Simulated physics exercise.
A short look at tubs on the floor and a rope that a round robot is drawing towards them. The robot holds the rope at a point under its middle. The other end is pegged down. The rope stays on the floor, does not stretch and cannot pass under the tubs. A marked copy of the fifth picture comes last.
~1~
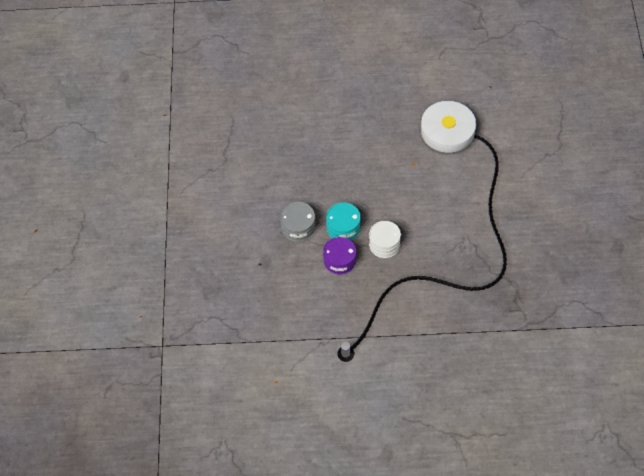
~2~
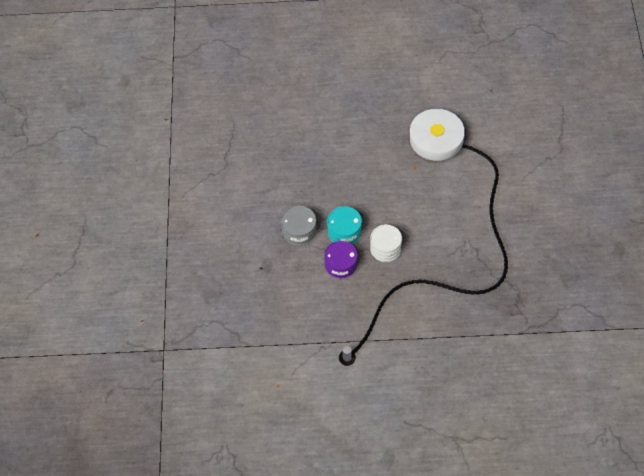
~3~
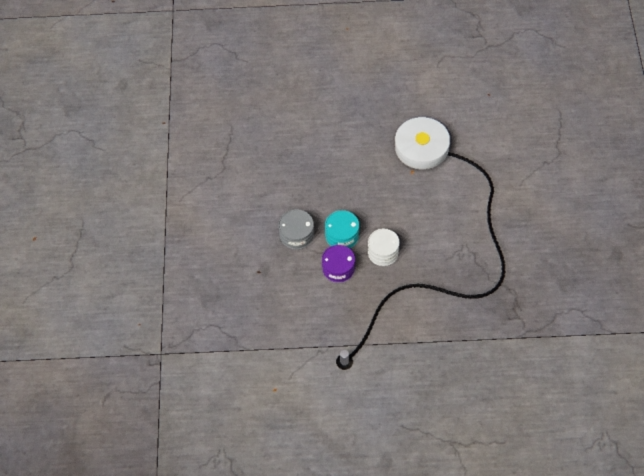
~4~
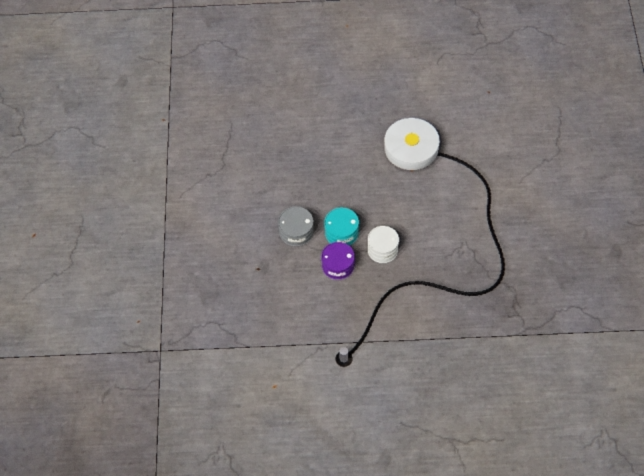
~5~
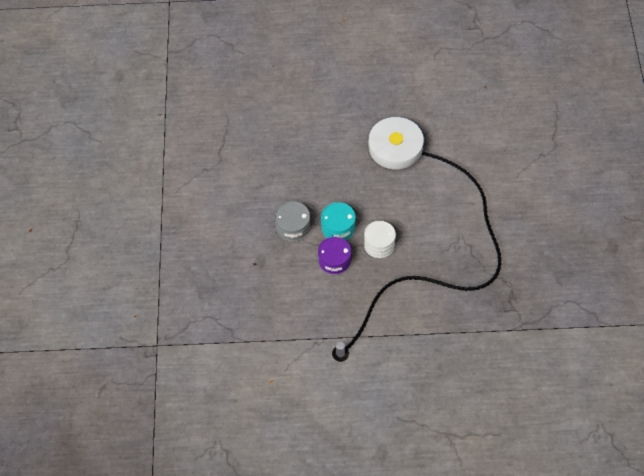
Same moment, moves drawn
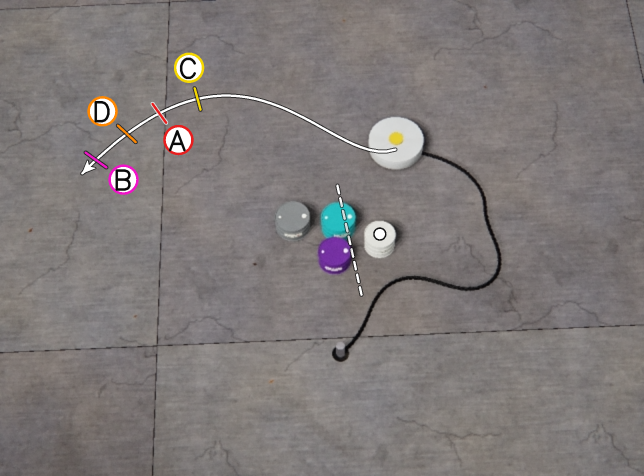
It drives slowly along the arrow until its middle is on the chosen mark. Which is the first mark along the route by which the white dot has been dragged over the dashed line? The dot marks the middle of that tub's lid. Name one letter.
Stop at D.
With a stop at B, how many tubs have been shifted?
By then, four.
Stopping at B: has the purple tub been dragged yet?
By then, yes.
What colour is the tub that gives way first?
White.
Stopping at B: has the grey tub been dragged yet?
By then, yes.
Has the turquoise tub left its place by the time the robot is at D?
Yes.
On the marked copy, A at (159, 113); B at (96, 160); C at (198, 99); D at (127, 134); the dashed line at (349, 240); the route from (396, 150) via (230, 96) to (82, 173); the white dot at (380, 234).
Taking D. A third of the way, robot (301, 111); white tub (380, 239).
Two thirds of the way, robot (205, 92); white tub (379, 239).
When it is over, robot (125, 128); purple tub (318, 263); turquoise tub (326, 225); white tub (345, 247); the dot on the white tub is over the dashed line.
As for the rest, A leaves the dotted tub short, at (358, 243); B does it too, but is farther than needed; C leaves the dotted tub short, at (377, 240).
